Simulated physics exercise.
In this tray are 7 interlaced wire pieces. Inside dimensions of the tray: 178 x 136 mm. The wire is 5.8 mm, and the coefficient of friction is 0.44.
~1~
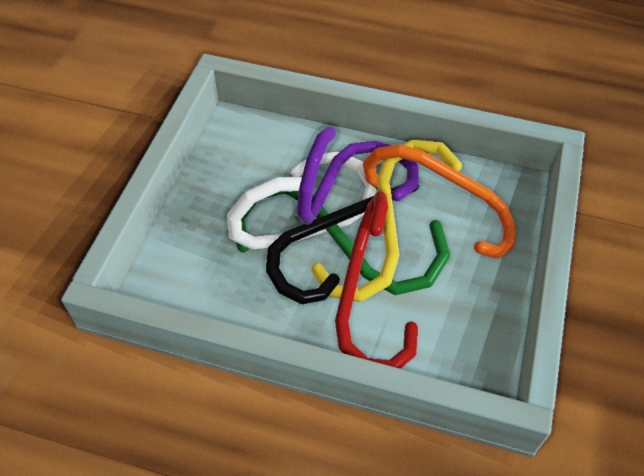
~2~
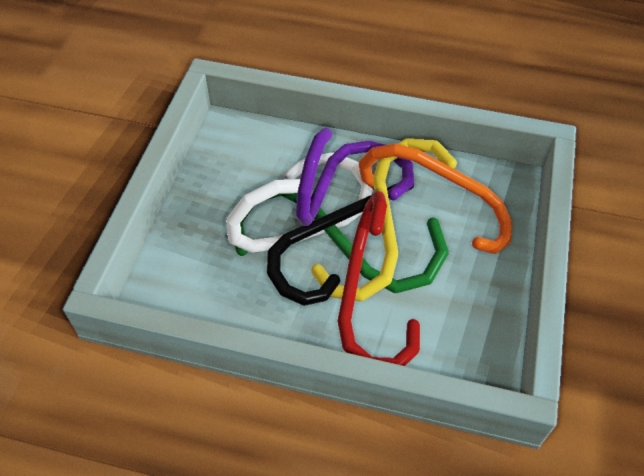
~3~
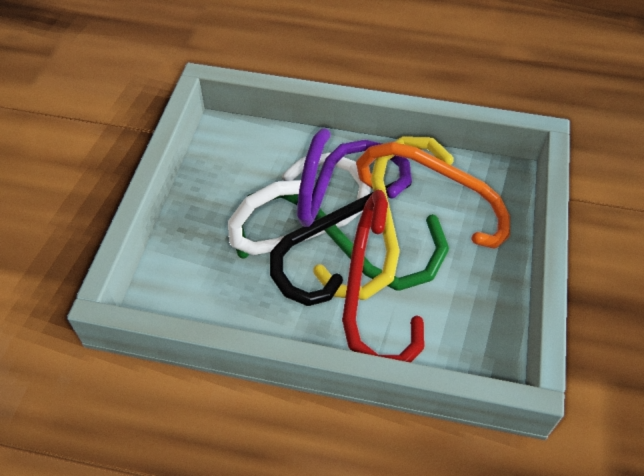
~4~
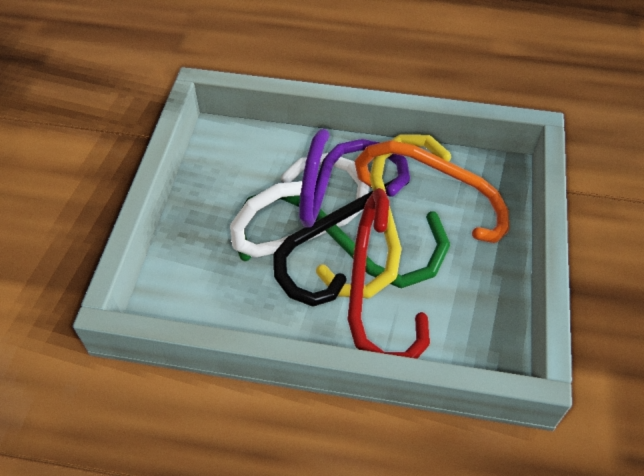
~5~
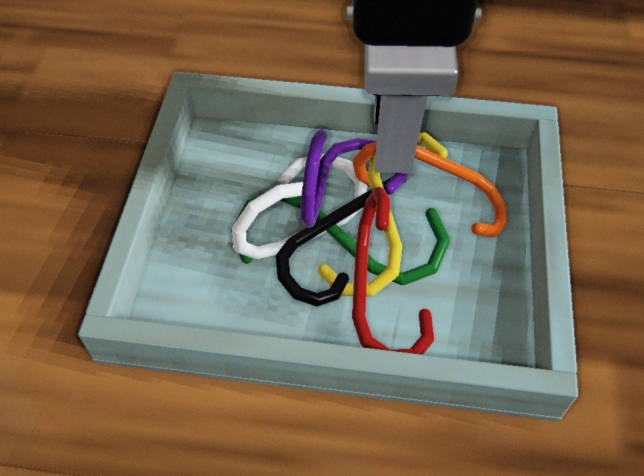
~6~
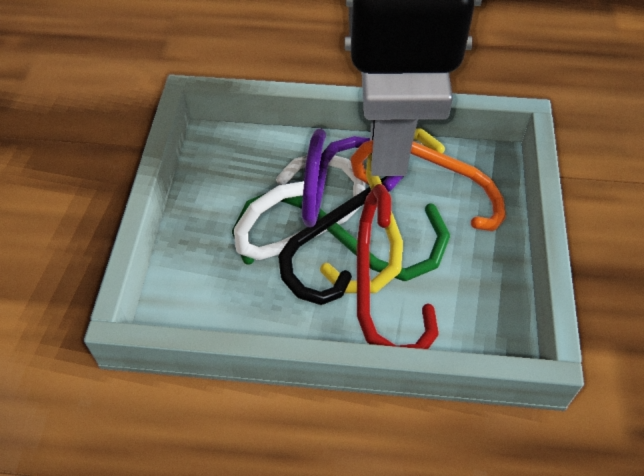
In a pale tray of tangled coloured hooks, a gripper lowers and closes on the orange one.
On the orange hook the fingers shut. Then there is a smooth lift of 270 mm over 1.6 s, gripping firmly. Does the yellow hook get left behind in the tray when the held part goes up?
Not lifted.
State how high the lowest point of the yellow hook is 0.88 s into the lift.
I'd put it near 0 mm up.
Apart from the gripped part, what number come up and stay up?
Altogether I count 0.
Then, 0.48 s into the lift, lowest point more than 20 mm over the tray floor, orange hook 59 mm.
Then, 0.88 s into the lift, lowest point more than 20 mm over the tray floor, orange hook 159 mm.
Then, 1.60 s into the lift, lowest point more than 20 mm over the tray floor, orange hook 273 mm.
Finally, hanging orange hook 273 mm; the other 6 are down.
